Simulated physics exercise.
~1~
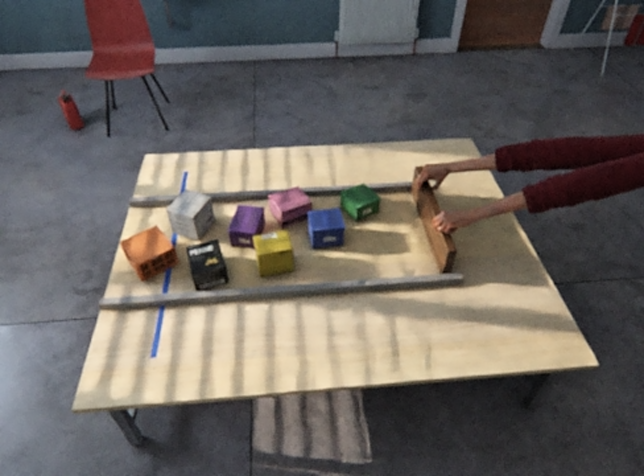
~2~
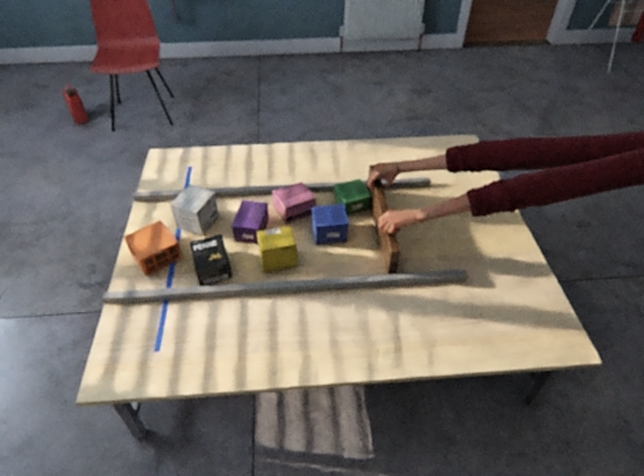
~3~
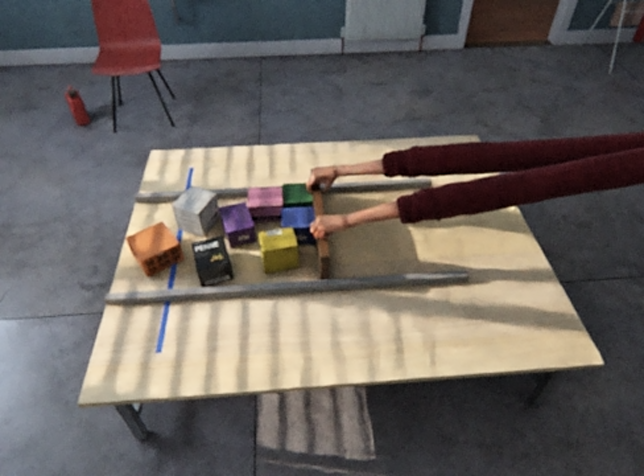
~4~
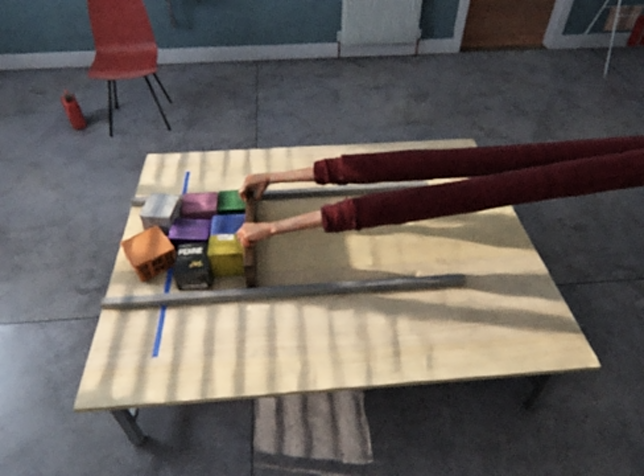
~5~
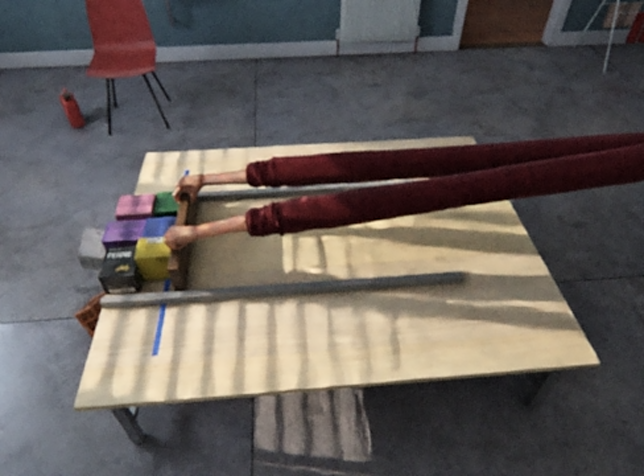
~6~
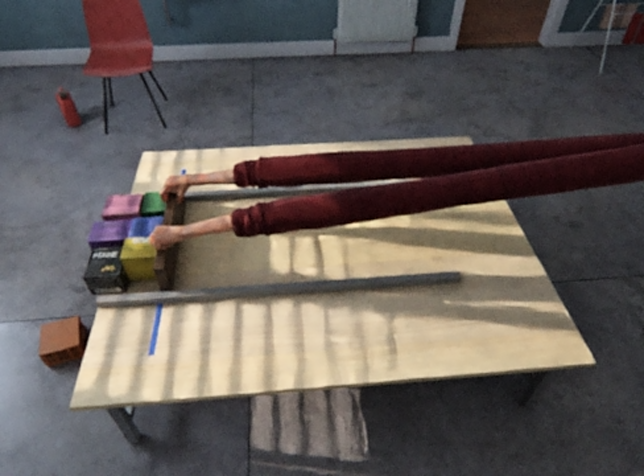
In this clip, two hands slide an upright wooden plank leftward between two rails on a table, gathering colourful boxes and pushing them toward the left edge, until the orange and white ones drop off and the rest remain clustered against the plank.
